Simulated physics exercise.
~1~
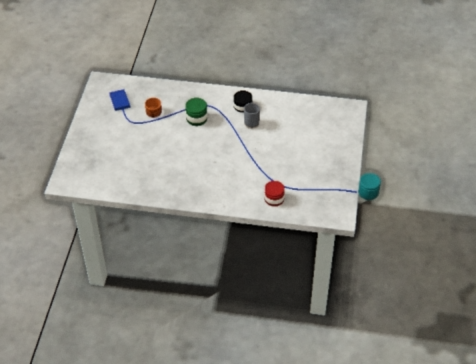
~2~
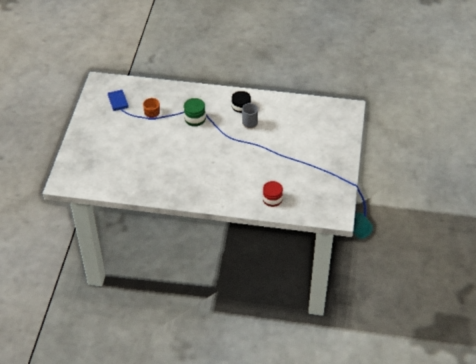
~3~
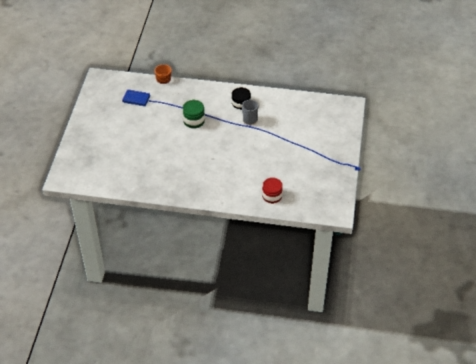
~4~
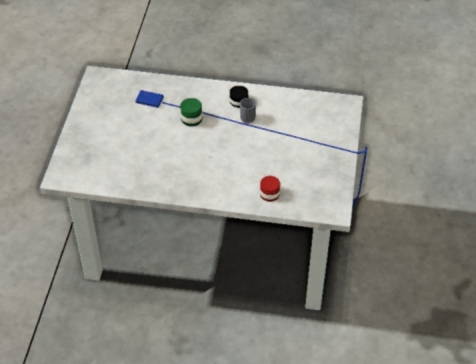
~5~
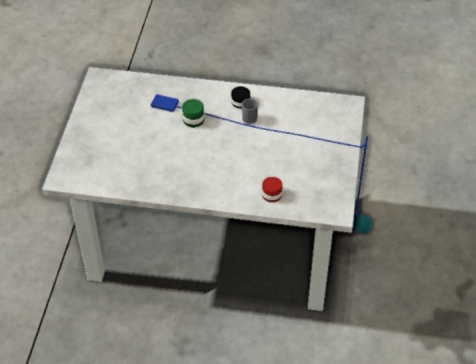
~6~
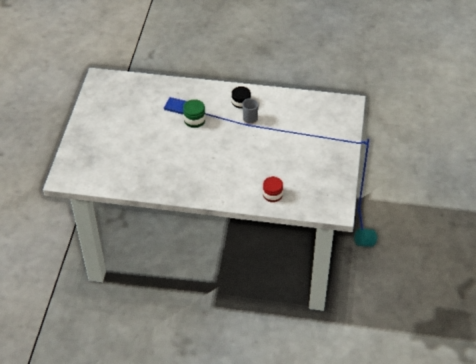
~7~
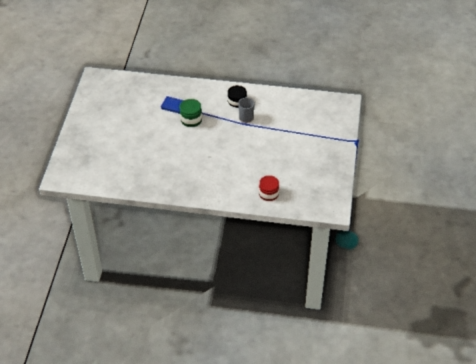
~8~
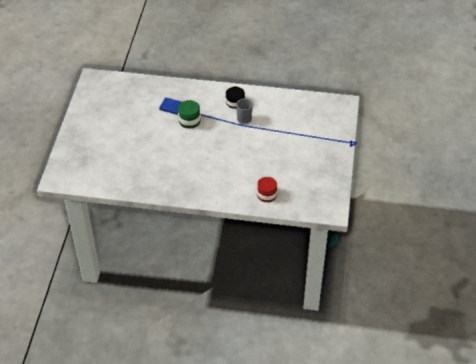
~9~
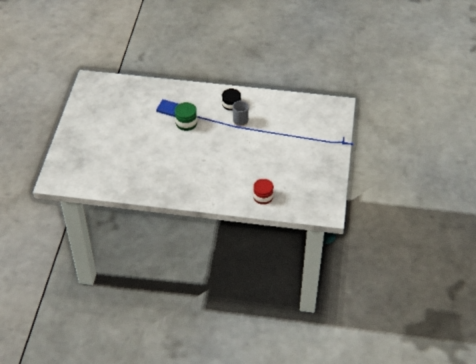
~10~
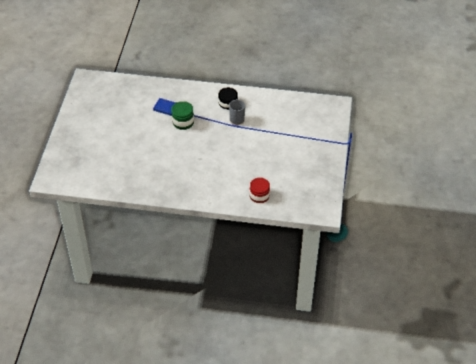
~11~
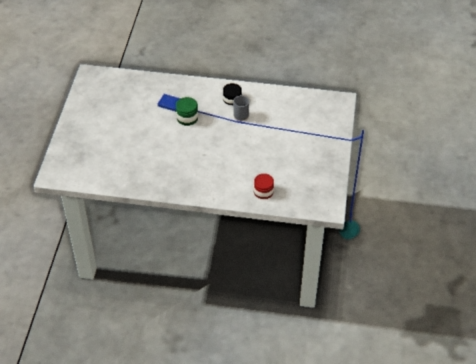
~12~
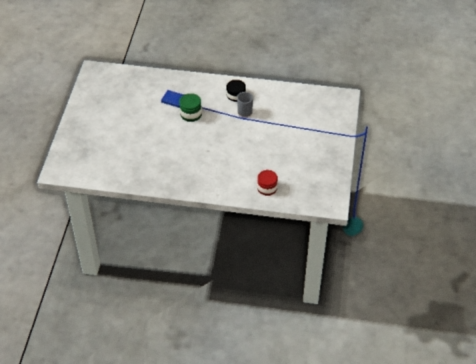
A teal speaker, tied by a thin blue cable to a blue phone, drops off the right edge of a pale shop table, seen from above by a slightly swaying camera on a grey floor. An orange mug, a green canister, a black tin, a grey mug and a red canister stand on top. The cable pulls straight and drags the phone right, while the orange mug shifts toward the back edge and goes over it. The phone stops against the green canister. The speaker swings below the edge, and ends hanging there, with the phone still on the table.
